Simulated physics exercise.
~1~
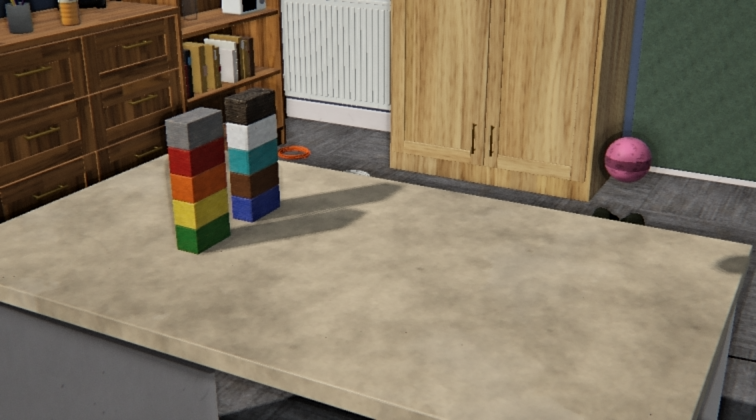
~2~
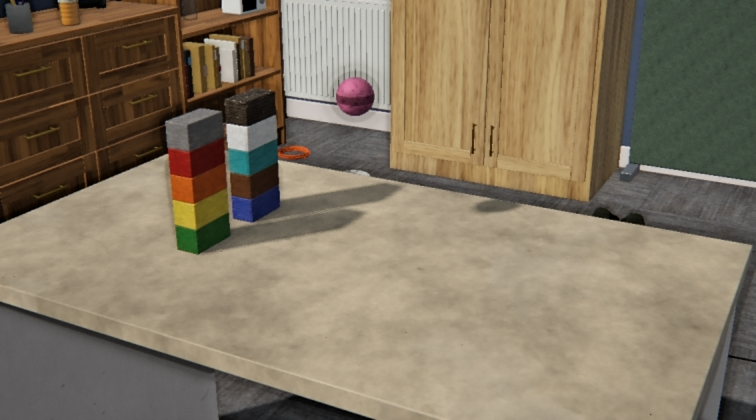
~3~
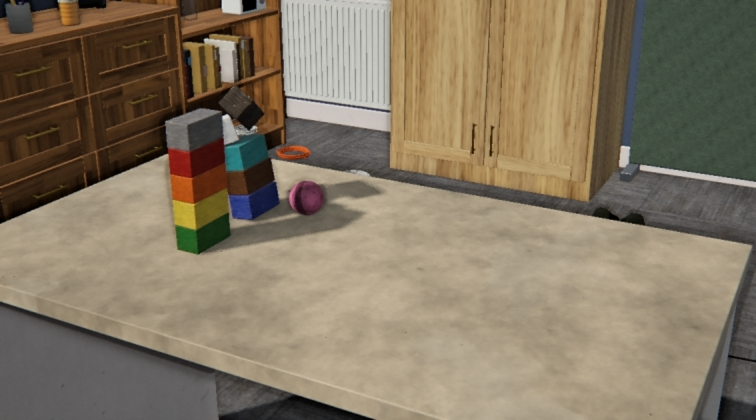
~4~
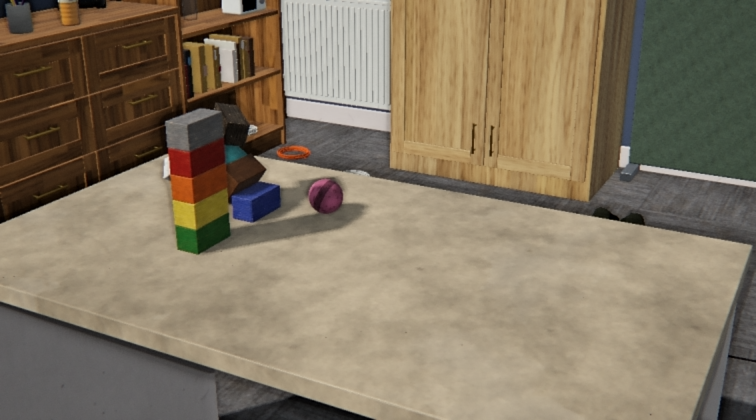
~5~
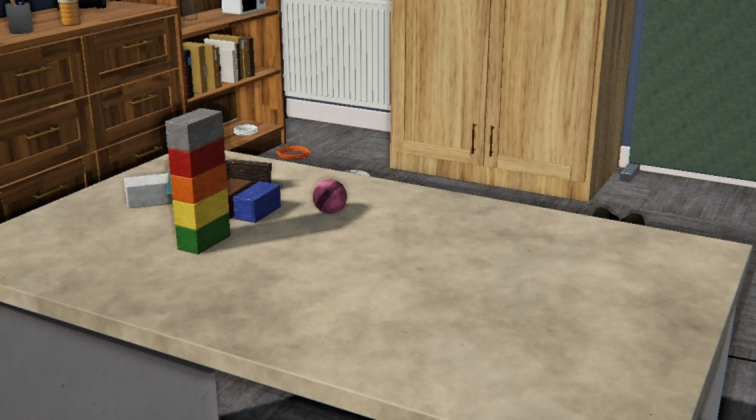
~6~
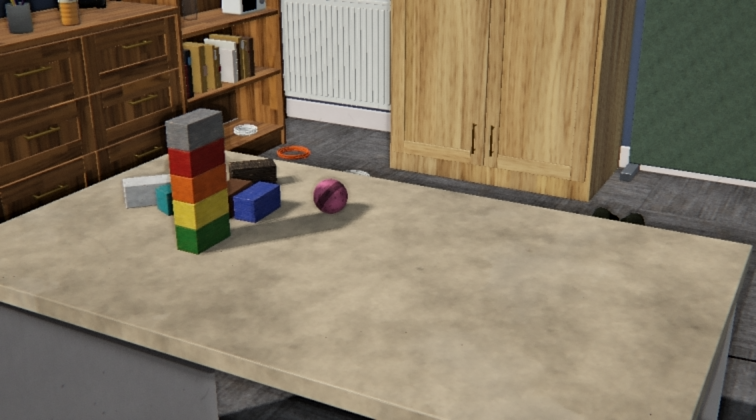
To begin with, two five-block stacks stand side by side on a stone-topped table while a pink ball hangs in the air at the far right. The ball flies left past the wooden cupboard, then drops into the rear stack, tipping its black, white, turquoise and brown blocks leftward. As those upper blocks tumble down behind the front stack, the ball rebounds slightly to the right and settles. At the end, the fallen blocks lie scattered around the front stack, the blue block remains in place, and the grey-topped front stack still stands.
